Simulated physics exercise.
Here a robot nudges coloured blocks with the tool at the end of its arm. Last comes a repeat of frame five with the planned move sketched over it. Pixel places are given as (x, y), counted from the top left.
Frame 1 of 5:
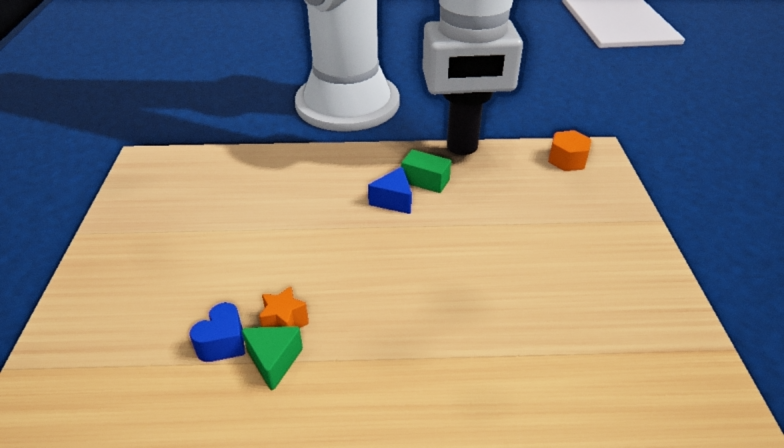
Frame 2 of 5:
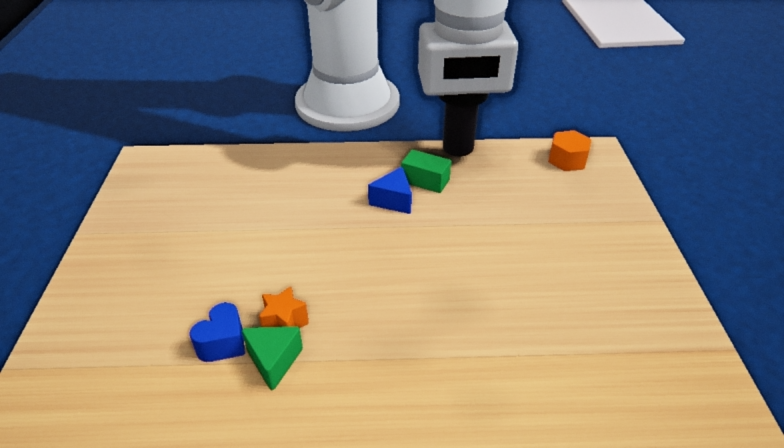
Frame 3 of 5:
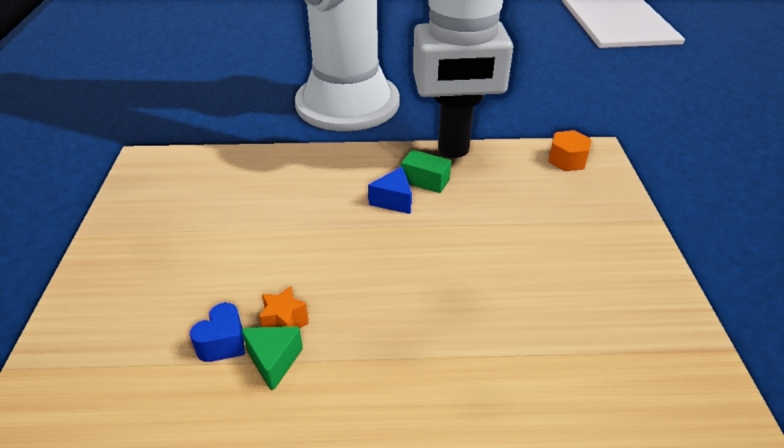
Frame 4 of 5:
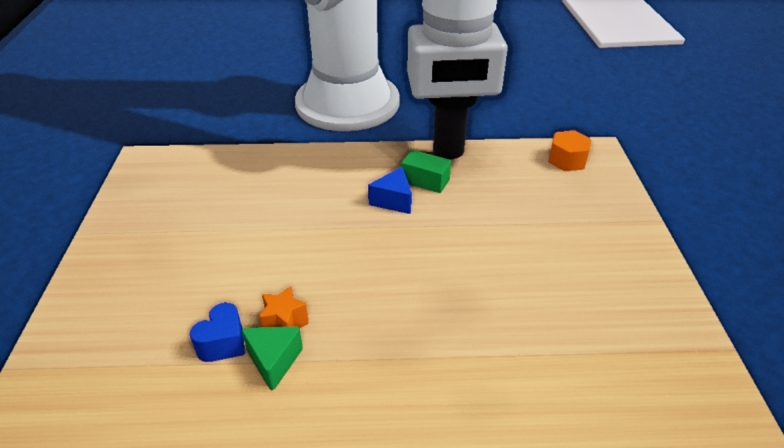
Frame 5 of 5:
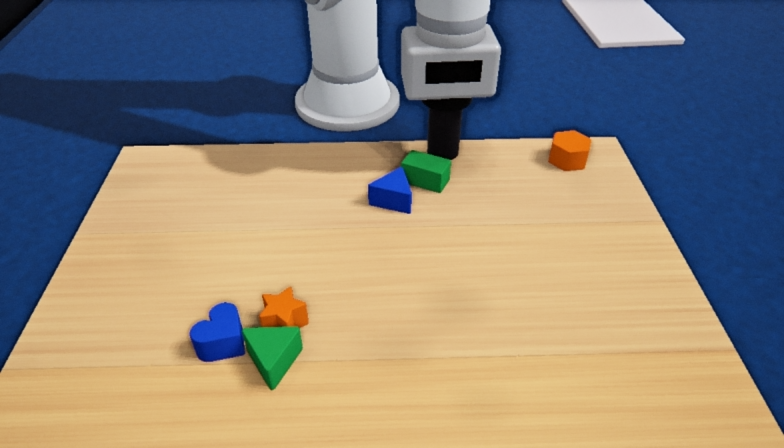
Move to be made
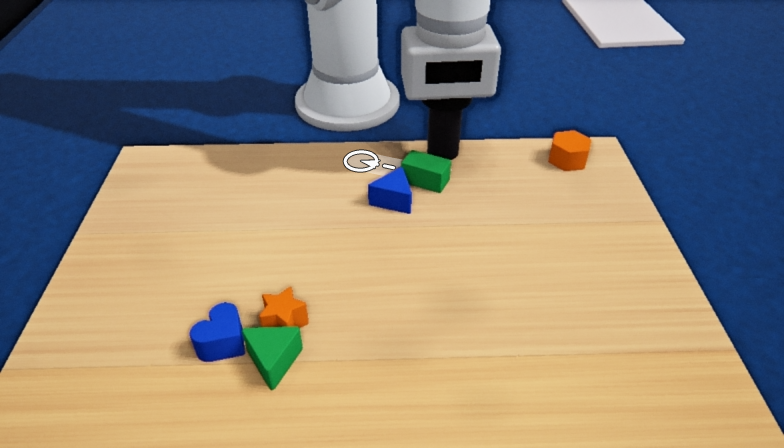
A robot arm with a black tool tip moved slightly left along the far edge of a wooden table, behind a green block and a blue one, while all the coloured blocks stayed still.
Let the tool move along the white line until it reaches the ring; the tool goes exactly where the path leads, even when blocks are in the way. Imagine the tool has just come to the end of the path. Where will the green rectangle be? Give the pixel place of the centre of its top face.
When the path ends, it will be at (403, 169).
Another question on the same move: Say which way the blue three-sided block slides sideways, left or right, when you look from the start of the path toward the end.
The left-hand side.
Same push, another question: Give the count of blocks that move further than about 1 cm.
Of all the blocks, two travel more than a centimetre.
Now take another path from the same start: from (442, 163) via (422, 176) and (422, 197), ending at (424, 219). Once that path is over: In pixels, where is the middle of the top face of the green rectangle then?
I'd guess (391, 196).
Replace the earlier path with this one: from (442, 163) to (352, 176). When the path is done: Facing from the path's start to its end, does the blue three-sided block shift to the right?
I believe not.
The line goes from (442, 163) by way of (417, 171) and (388, 167) to (361, 161).
On the path given first. One third of the way, tool (416, 161); blue three-sided block (388, 186), turned 25° anticlockwise; green rectangle (409, 169).
Two thirds of the way, tool (388, 156); blue three-sided block (386, 188), turned 35° anticlockwise; green rectangle (403, 169).
At the end, tool (360, 151); blue three-sided block (386, 188), turned 35° anticlockwise; green rectangle (403, 169).
